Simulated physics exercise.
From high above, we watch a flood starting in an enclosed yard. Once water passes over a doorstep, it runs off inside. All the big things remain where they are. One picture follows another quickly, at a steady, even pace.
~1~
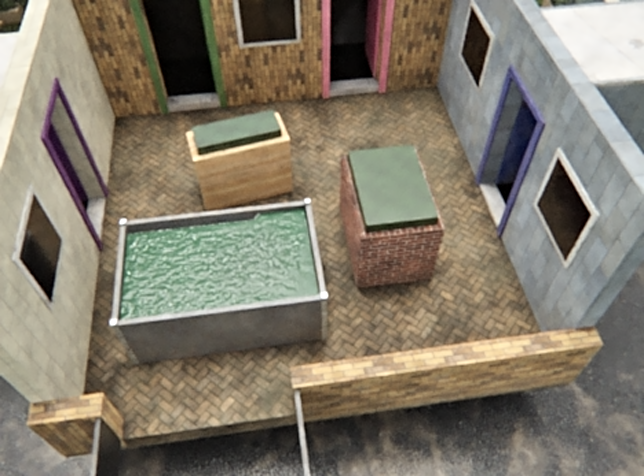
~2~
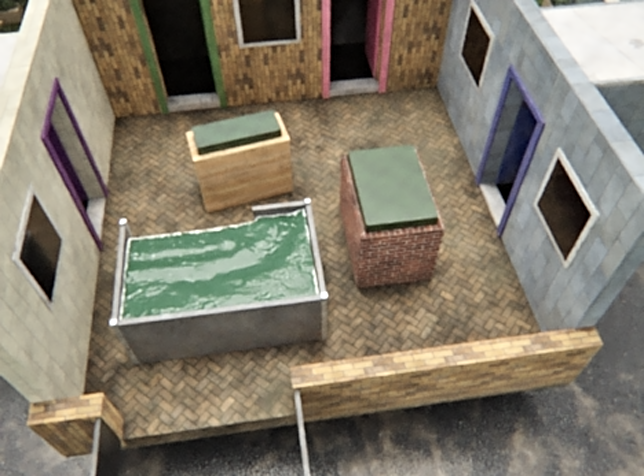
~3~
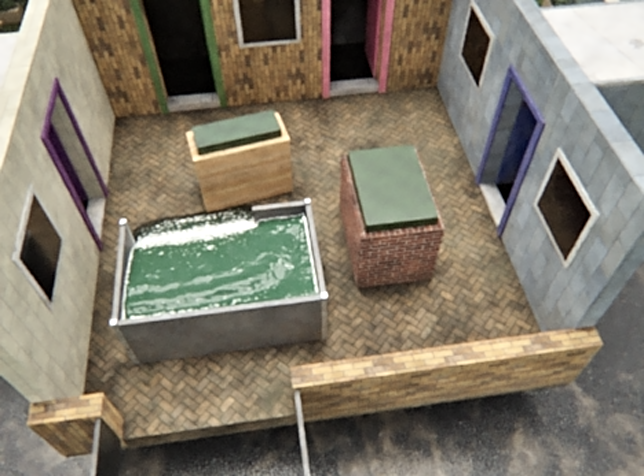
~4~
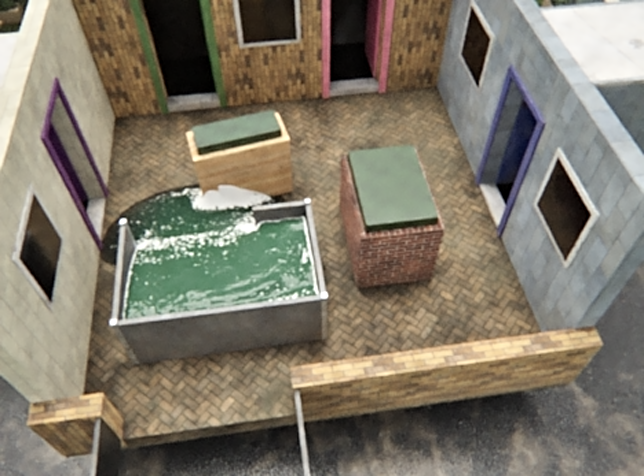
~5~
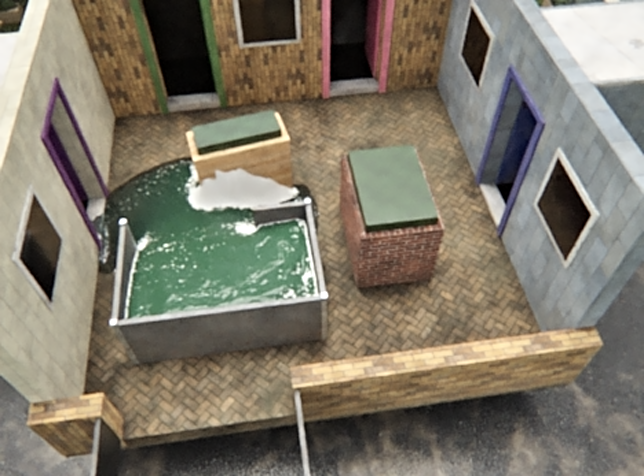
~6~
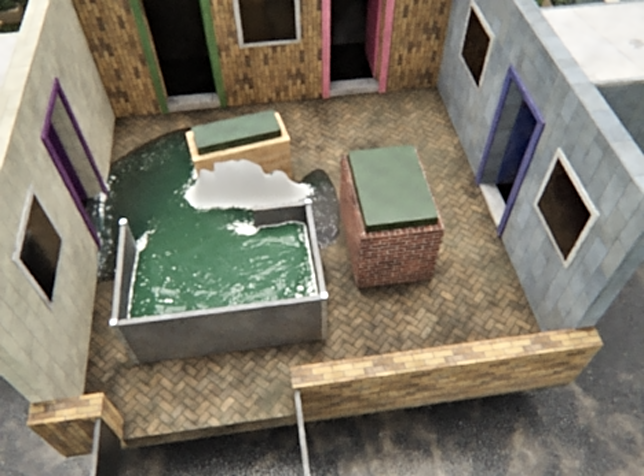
A grey-walled tank of green water stands at the left of an enclosed, brick-paved yard, seen from high above by a still camera. Behind it sits a tan block and to its right a red brick one, both green-topped, among walls with purple, green, pink and blue doorframes. The water churns, then pours out the tank's far side, foaming white against the tan block and spreading dark across the paving toward both sides.
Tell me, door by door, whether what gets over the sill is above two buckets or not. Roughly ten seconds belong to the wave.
Green door: Above; purple door: Above; blue door: Above; pink door: Not above.
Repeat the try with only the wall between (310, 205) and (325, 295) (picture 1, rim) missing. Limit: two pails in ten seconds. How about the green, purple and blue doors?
Briefly, green remains below the limit, purple crosses the limit, and blue crosses the limit.
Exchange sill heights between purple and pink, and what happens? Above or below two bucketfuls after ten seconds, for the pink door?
As far as I can tell, the pink one overshoots.
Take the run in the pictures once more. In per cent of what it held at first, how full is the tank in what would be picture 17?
Roughly 30 per cent.
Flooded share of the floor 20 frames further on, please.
About 80 per cent.
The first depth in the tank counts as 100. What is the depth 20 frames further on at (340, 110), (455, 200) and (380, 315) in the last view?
Estimate: 6, 2, 0 %.
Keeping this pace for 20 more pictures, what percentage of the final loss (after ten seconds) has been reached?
Near 55 in a hundred.
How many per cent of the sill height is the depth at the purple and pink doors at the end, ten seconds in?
Near 100 and 50 in a hundred.
A moment on, water covers 40 % of the floor; the green door over two buckets in, the purple door over two buckets in, the blue door not reached, the pink door not reached.
Next, water covers 50 % of the floor; the green door over two buckets in, the purple door far over two buckets in, the blue door under two buckets in, the pink door not reached.
Then, water covers 80 % of the floor; the green door over two buckets in, the purple door far over two buckets in, the blue door under two buckets in, the pink door wet at the sill, nothing in.
Later, water covers 95 % of the floor; the green door far over two buckets in, the purple door far over two buckets in, the blue door over two buckets in, the pink door wet at the sill, nothing in.
In the end, water covers 95 % of the floor; the green door far over two buckets in, the purple door far over two buckets in, the blue door over two buckets in, the pink door wet at the sill, nothing in.
